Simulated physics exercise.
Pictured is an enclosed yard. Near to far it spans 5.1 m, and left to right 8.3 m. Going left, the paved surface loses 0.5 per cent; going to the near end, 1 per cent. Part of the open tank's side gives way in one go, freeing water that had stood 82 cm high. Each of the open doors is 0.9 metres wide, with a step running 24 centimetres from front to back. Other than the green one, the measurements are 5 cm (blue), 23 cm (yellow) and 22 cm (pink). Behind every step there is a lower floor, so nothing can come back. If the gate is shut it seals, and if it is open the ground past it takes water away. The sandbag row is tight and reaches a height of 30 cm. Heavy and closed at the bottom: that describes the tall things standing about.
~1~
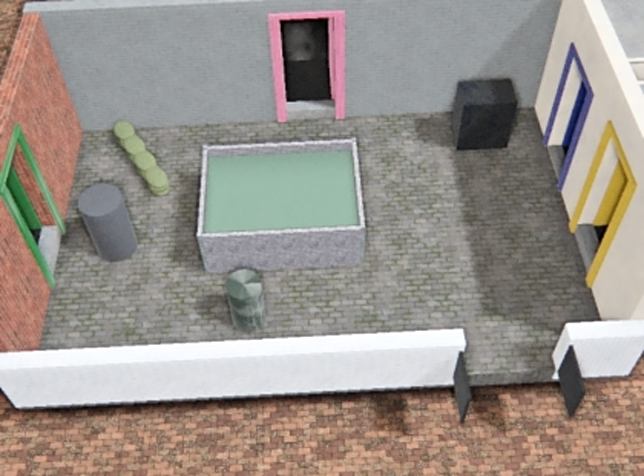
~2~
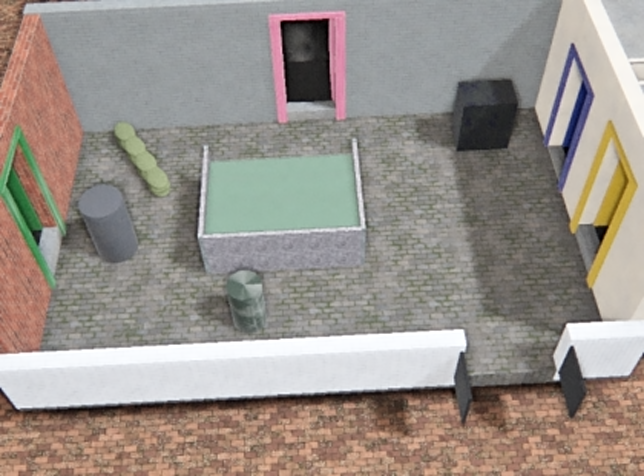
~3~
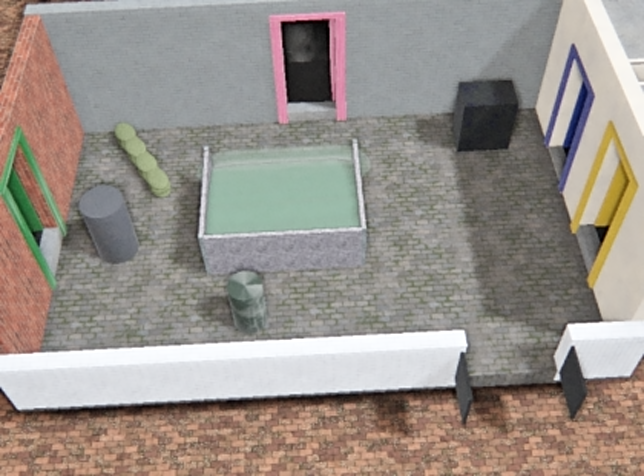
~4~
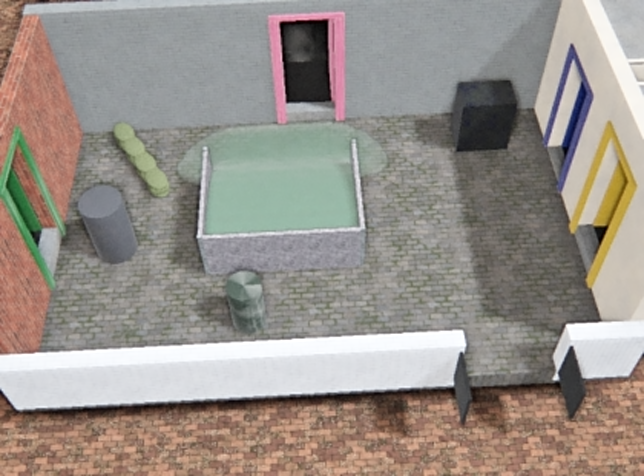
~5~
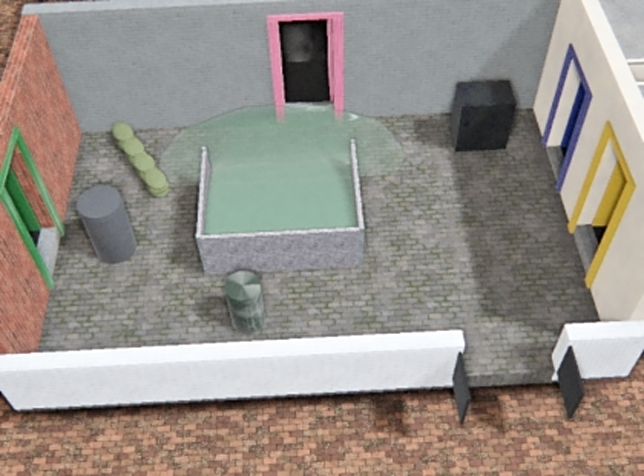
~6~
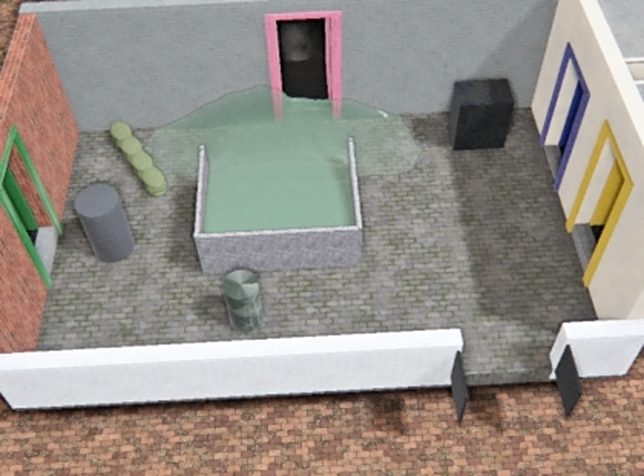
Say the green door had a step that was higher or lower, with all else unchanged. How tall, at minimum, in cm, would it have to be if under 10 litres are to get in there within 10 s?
It would need to be about 6.5 cm tall.
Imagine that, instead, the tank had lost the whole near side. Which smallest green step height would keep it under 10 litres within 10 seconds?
I'd say close to 16 cm.
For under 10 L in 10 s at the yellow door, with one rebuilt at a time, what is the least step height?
Yellow: 9.0 cm.
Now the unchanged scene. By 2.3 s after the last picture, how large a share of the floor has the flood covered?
Some 55 per cent is wet.
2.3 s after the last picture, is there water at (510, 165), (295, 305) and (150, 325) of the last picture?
First wet through, second bone-dry, third bone-dry.
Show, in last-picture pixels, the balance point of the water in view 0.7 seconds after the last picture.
Approximately (276, 171).
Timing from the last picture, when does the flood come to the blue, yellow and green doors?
For blue it's 1.6 s, for yellow 2.4 s, and for green 1.8 s.
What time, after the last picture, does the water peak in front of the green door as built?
7.0 s.
Then, 0.7 s after the last picture water covers 20 % of the floor, deepest (56 cm) near (129, 130); it has not reached the green door.
Then, 2.3 s after the last picture water covers 55 % of the floor, deepest (40 cm) near (129, 130); 6 cm at the green door, 0 litres in over its 25 cm step.
Then, 9.3 s after the last picture water covers 95 % of the floor, deepest (15 cm) near (155, 165); 5 cm at the green door, 0 litres in over its 25 cm step.
At the green door as built, the water peaked near 10 cm, 6.9 s after the last picture.
With a step of 5.5 cm, 16 litres would have come in within the 10 s; with 7.5 cm, 4 litres. So under 10 litres takes about 6.5 cm.
